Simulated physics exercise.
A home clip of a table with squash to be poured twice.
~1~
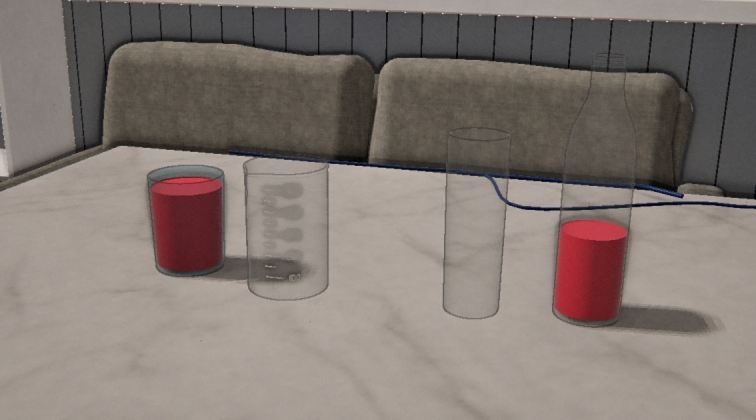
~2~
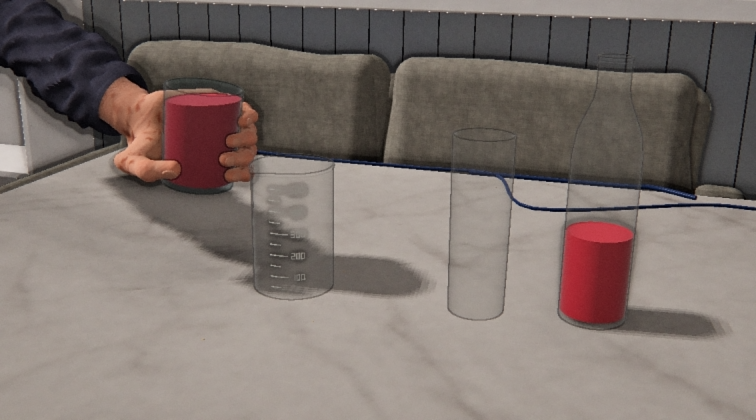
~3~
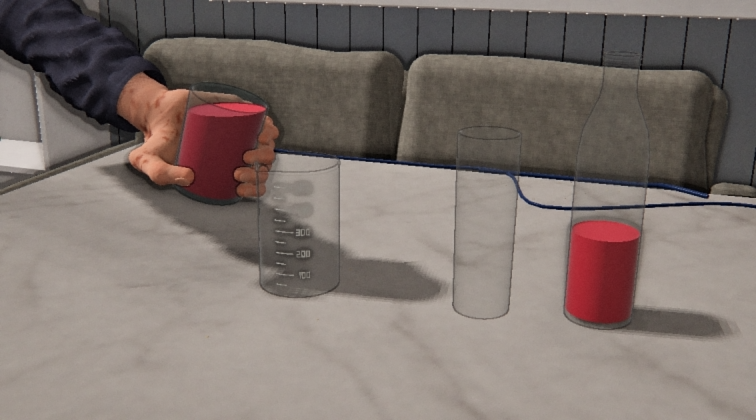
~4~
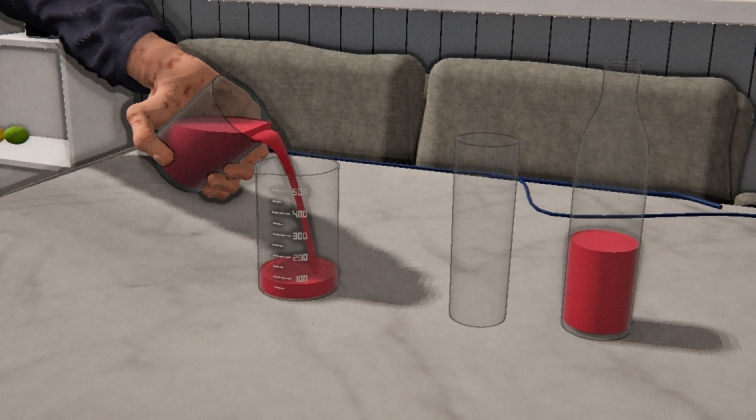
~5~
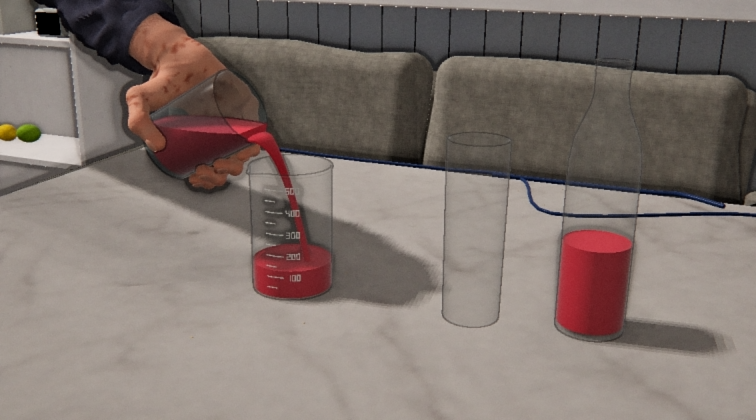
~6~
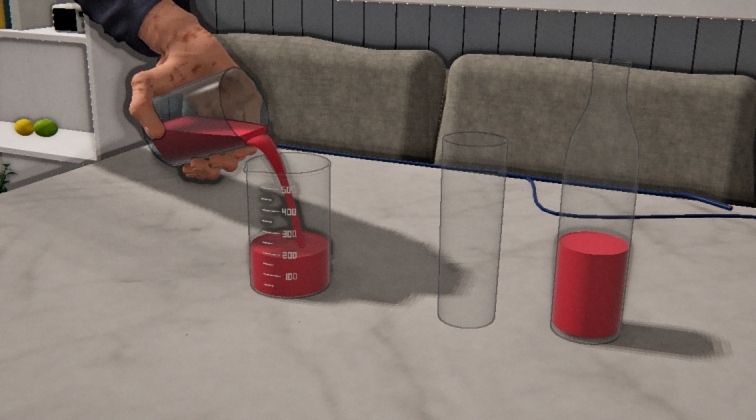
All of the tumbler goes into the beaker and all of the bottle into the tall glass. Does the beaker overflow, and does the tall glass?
Left, the beaker holds everything; right, the tall glass holds everything.
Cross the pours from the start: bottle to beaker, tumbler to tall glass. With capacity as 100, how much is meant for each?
In turn 30 and 90 per cent.
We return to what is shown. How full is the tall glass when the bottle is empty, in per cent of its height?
Close to 65 %.
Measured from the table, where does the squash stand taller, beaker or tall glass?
Higher in the tall glass.
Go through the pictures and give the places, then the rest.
In the first picture, both stand on the top; tumbler (188, 217) nearly full; bottle (597, 187) about a third full; beaker (288, 225) empty; tall glass (475, 220) empty.
In the second picture, the hand lifts the tumbler; tumbler nearly full, surface at (204, 100); beaker (293, 224) empty.
In the third picture, the tumbler is brought over; tumbler (219, 141) nearly full; beaker (299, 222) empty.
In the fourth picture, a stream runs into the beaker; tumbler (212, 134) tipped 50° with about three quarters of its load; beaker nearly empty, surface at (299, 271).
In the fifth picture, a stream runs into the beaker; tumbler (207, 125) tipped 60° with about two thirds of its load; tall glass (475, 227) empty.
In the sixth picture, a stream runs into the beaker; tumbler (207, 118) tipped 70° with about a third of its load; bottle about a third full, surface at (593, 244); beaker about a third full, surface at (290, 245); tall glass (471, 227) empty.
Soon after, the beaker is about half full.
In the end, the beaker is about half full; the tall glass is about two thirds full.
